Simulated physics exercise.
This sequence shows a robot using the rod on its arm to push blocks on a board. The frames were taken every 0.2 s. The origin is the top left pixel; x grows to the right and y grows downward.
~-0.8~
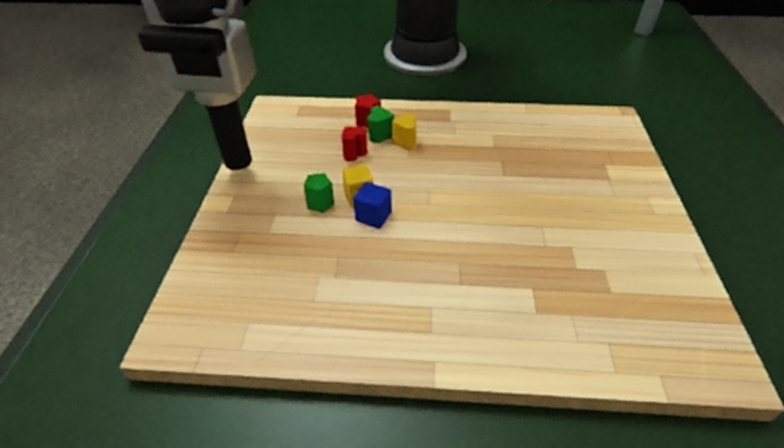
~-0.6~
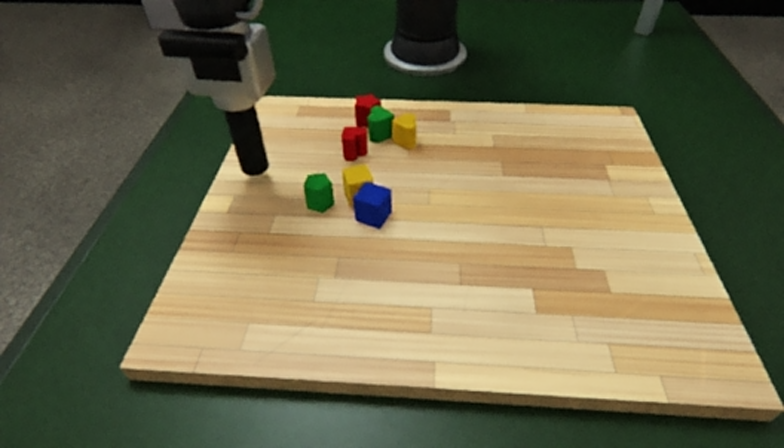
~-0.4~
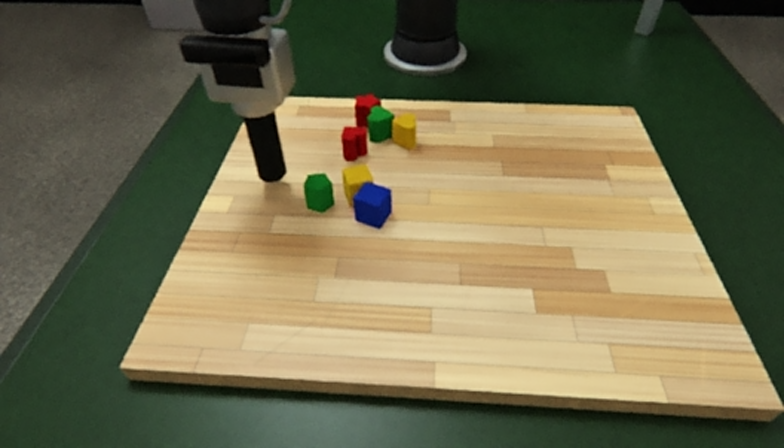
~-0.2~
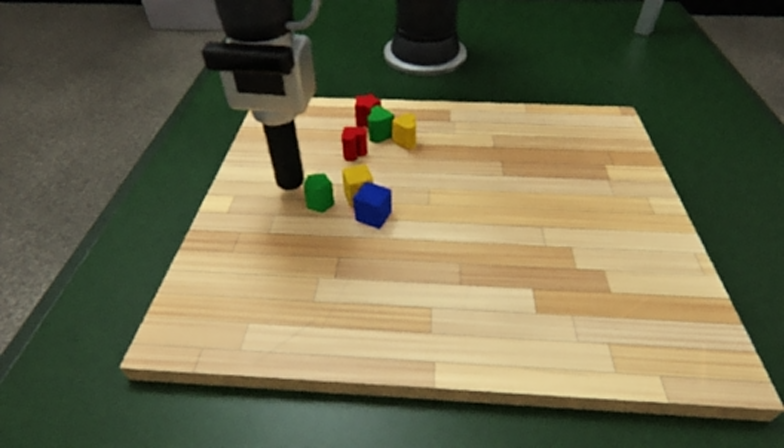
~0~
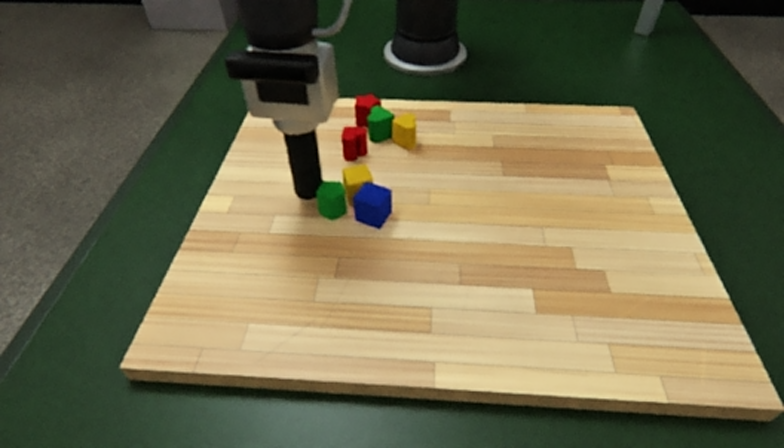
A light wooden board lies on a dark green table, seen from above at an angle by a still camera. Toward its upper left, green, yellow and blue blocks sit close together, with red, green and yellow ones behind them. A robot arm's black rod moves right and slightly nearer from the board's left edge, then nudges the nearer green block a little rightward.
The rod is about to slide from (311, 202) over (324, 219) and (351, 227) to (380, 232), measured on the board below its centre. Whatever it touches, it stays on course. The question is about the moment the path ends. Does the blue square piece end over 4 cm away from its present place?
Yes, that is what happens.
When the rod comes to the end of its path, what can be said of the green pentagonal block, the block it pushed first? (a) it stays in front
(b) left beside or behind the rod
Answer: A.
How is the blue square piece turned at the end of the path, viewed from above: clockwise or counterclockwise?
It ends up turned anticlockwise.
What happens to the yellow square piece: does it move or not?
In the end it has not been moved.
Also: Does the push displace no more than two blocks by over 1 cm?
Short answer: Yes.
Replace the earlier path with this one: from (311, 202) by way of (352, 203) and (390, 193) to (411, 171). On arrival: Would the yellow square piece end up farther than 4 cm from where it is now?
I'd say yes.
The first path, step by step. One third of the way, rod (322, 208); green pentagonal block (347, 203); blue square piece (377, 197), turned 30° anticlockwise.
Two thirds of the way, rod (350, 216); green pentagonal block (376, 213); blue square piece (399, 199), turned 70° anticlockwise.
At the end, rod (380, 220); green pentagonal block (403, 222), turned 30° clockwise; yellow square piece unmoved; blue square piece (411, 198), turned 85° anticlockwise.
